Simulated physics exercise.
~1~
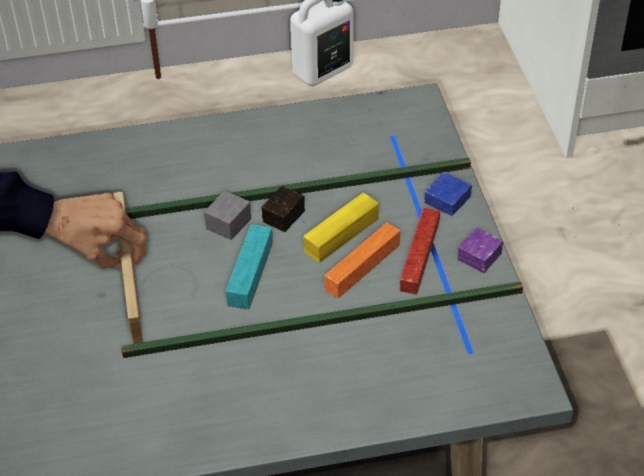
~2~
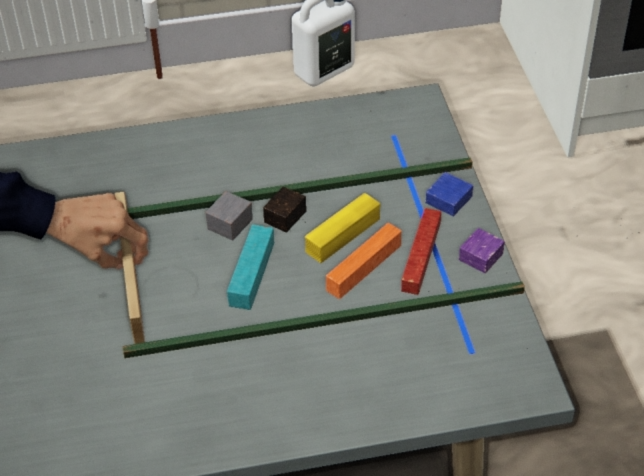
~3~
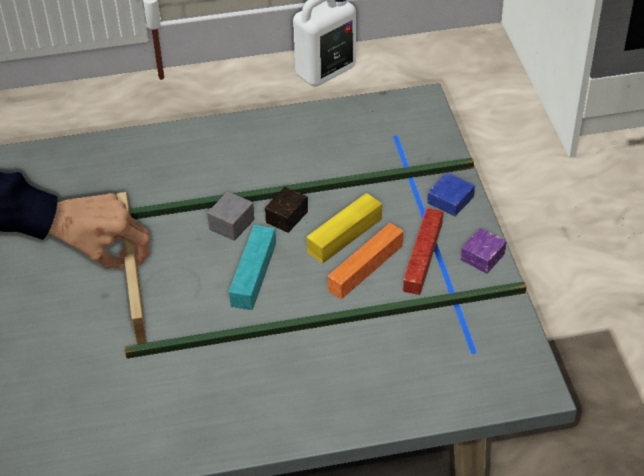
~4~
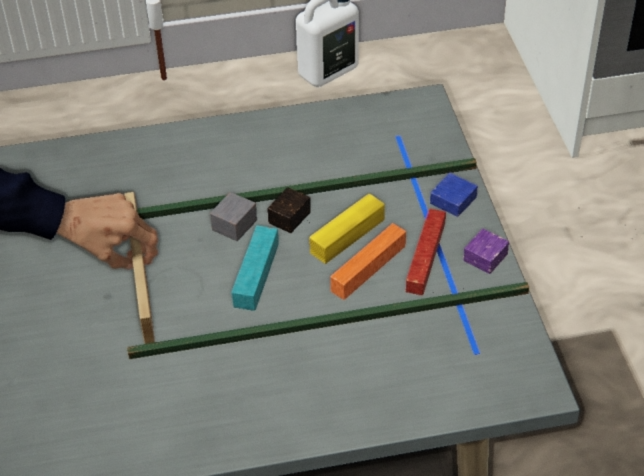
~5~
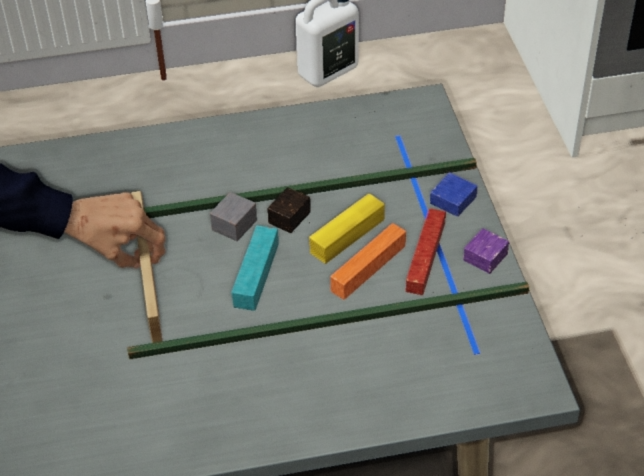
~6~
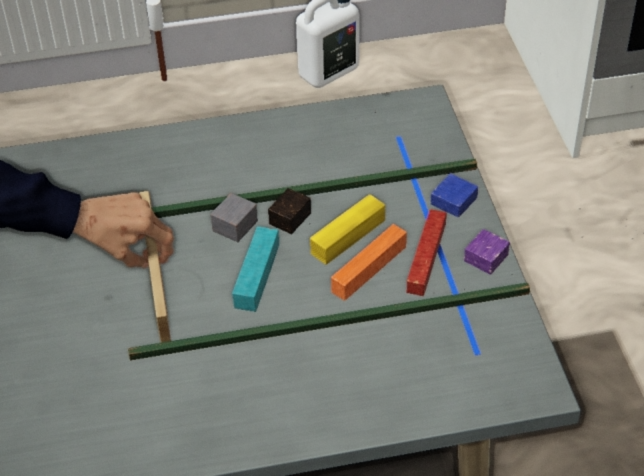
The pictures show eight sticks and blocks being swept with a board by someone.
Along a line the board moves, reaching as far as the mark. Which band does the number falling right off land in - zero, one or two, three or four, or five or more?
It lands in the one or two band.
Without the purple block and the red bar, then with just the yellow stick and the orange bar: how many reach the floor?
The answer is 1 and then 1.
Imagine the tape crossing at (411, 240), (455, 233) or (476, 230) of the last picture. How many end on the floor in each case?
Floor tally per try: 0 / 5 / 6.
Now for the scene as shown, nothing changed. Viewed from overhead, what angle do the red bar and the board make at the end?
Near 35 degrees.
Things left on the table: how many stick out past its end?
That adds up to 3.
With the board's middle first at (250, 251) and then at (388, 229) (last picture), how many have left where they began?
At the first point the count is 3, at the second it's 8.
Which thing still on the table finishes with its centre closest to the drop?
Foremost: The red bar.
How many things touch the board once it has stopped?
Contact count: 2.
Soon after, none off yet; purple block at rest near (487, 252); blue block at rest near (454, 195); red bar at rest near (427, 252).
After that, none off yet; purple block at rest near (487, 252); blue block at rest near (454, 195); red bar moving near (432, 252).
In the end, the number that fall off is one or two; gone, blue block and purple block.
